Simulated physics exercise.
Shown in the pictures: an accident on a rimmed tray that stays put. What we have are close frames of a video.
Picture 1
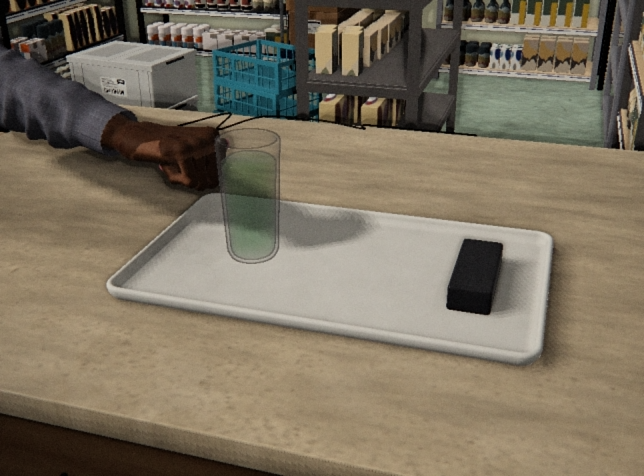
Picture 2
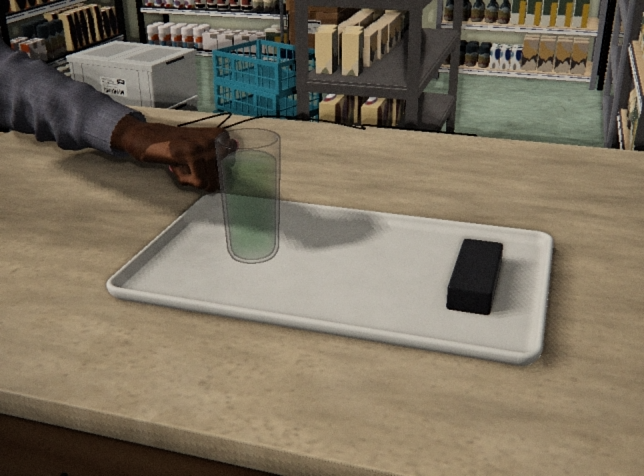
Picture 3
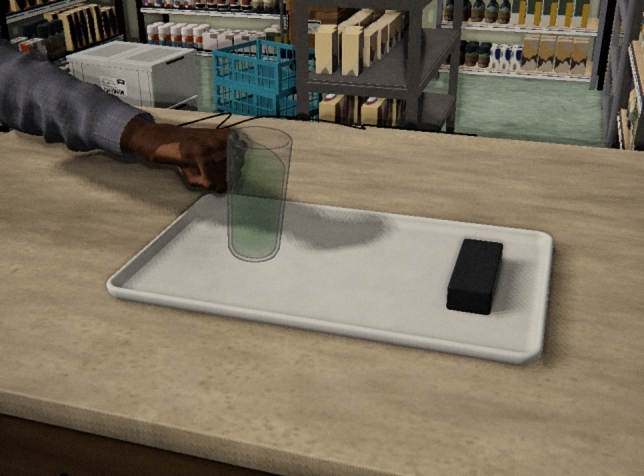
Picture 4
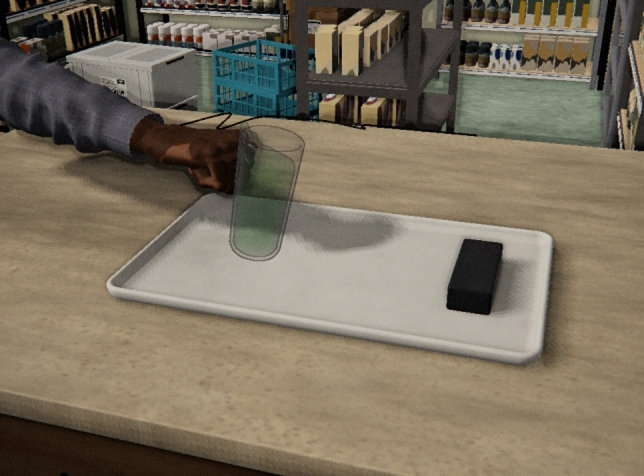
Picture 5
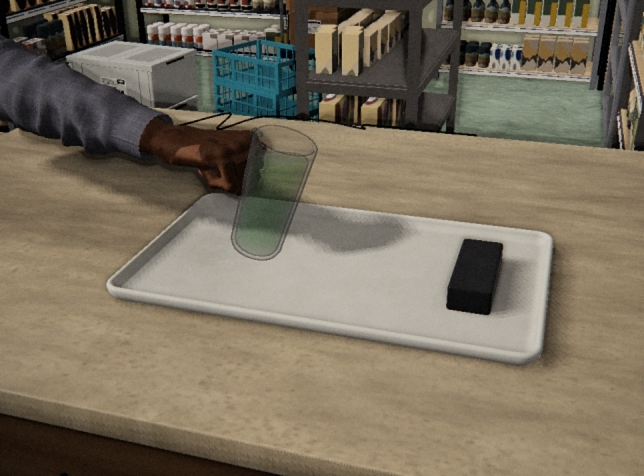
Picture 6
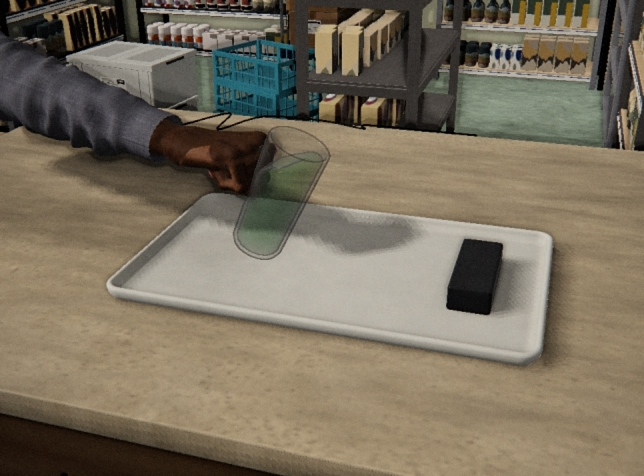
On a shop counter, a hand pushing the upper part of a glass of greenish liquid, tilting it rightward on a white tray.
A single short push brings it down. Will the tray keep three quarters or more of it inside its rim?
Yes, less than a quarter gets past the rim.
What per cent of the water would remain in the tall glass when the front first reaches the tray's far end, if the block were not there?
Roughly 65 per cent.
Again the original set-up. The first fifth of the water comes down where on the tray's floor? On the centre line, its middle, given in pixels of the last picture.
Landing point, centre line: Approx. (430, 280).
A moment on, the tall glass lies on its side and 100 per cent is in the glass, 0 on the tray and 0 above or beyond its rim.
Next, the tall glass lies on its side and 64 per cent is in the glass, 21 on the tray and 15 above or beyond its rim.
Then the tall glass lies on its side and 41 per cent is in the glass, 35 on the tray and 24 above or beyond its rim.
Later the tall glass lies on its side and 24 per cent is in the glass, 66 on the tray and 10 above or beyond its rim.
In the end 90 per cent is held by tray and glass, 10 is off the tray.
